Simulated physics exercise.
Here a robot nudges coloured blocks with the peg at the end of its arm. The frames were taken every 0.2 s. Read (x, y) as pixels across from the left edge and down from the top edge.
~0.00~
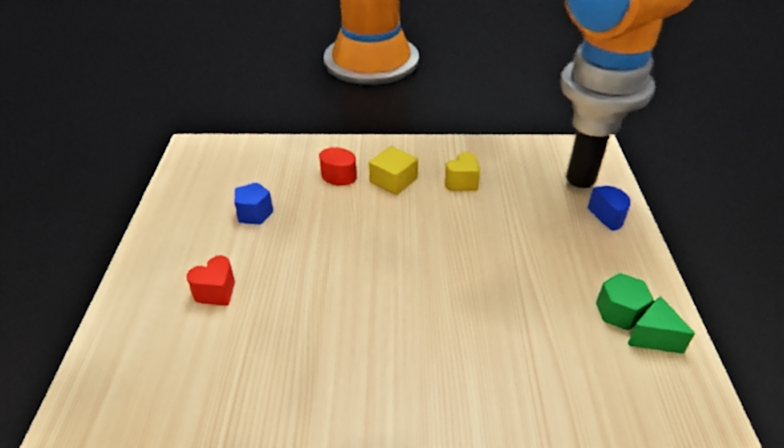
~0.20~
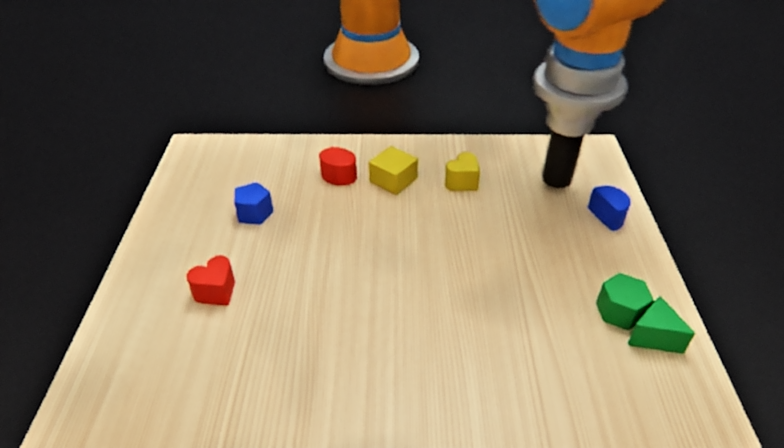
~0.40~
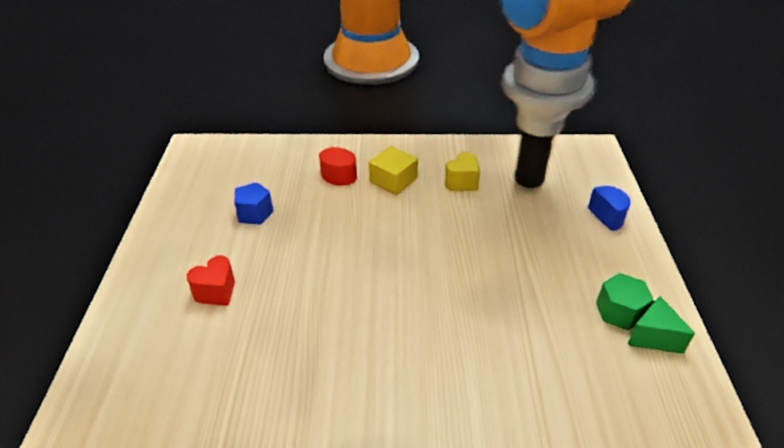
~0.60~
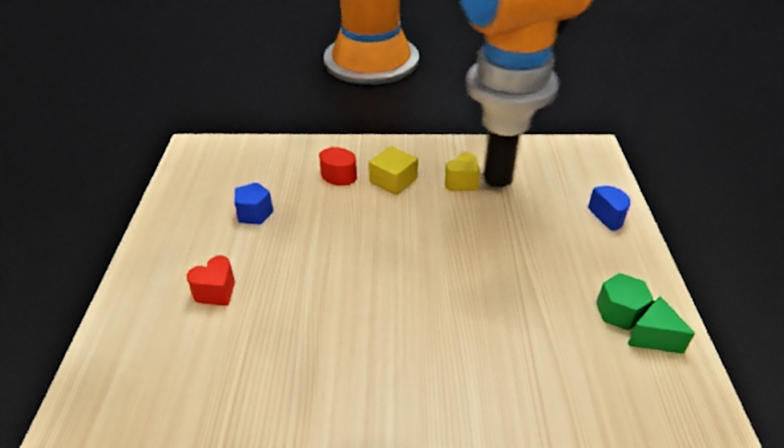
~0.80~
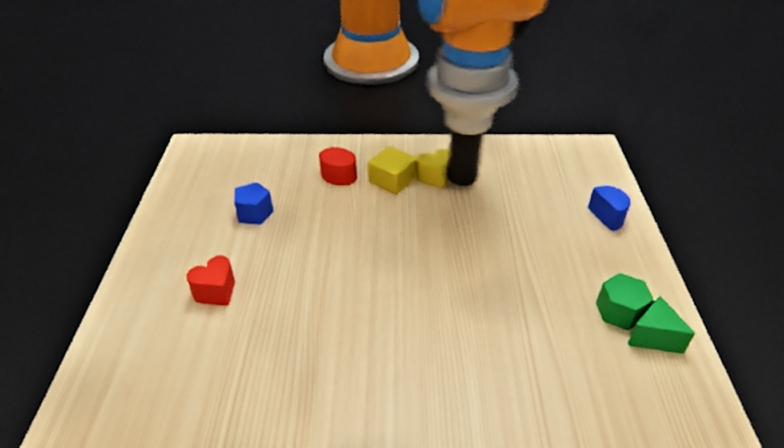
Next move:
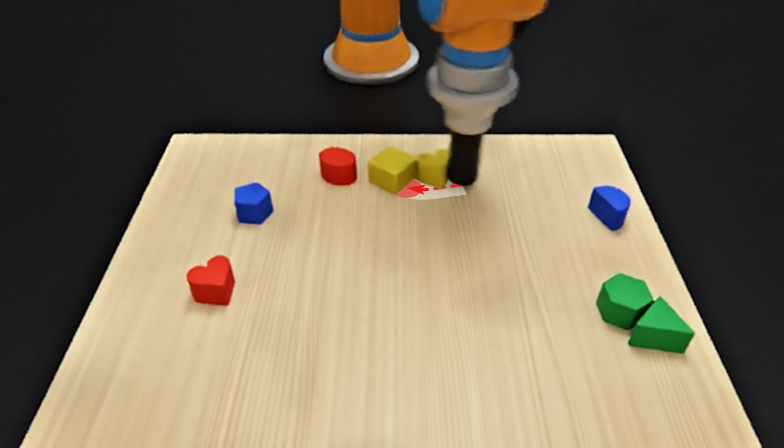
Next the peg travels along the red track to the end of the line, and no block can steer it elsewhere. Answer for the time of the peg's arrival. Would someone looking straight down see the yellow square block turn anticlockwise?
Yes, that is what happens.
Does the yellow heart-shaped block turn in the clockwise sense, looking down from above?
Yes - that is the case.
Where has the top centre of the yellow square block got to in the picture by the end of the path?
Put as a pixel place, it's (375, 154).
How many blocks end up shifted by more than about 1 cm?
It's going to be two.
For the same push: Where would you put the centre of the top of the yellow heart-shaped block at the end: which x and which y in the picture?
I'd guess (411, 150).
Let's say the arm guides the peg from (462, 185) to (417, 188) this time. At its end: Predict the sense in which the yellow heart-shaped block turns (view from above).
That block twists clockwise.
The drawn path runs from (462, 185) over (444, 187) and (425, 190) to (406, 188).
The first path, step by step. Halfway along, peg (435, 181); yellow square block (381, 156), turned 35° anticlockwise; yellow heart-shaped block (417, 154), turned 40° clockwise.
At the end, peg (407, 180); red oval block not moved; yellow square block (375, 154), turned 35° anticlockwise; yellow heart-shaped block (411, 150), turned 70° clockwise.
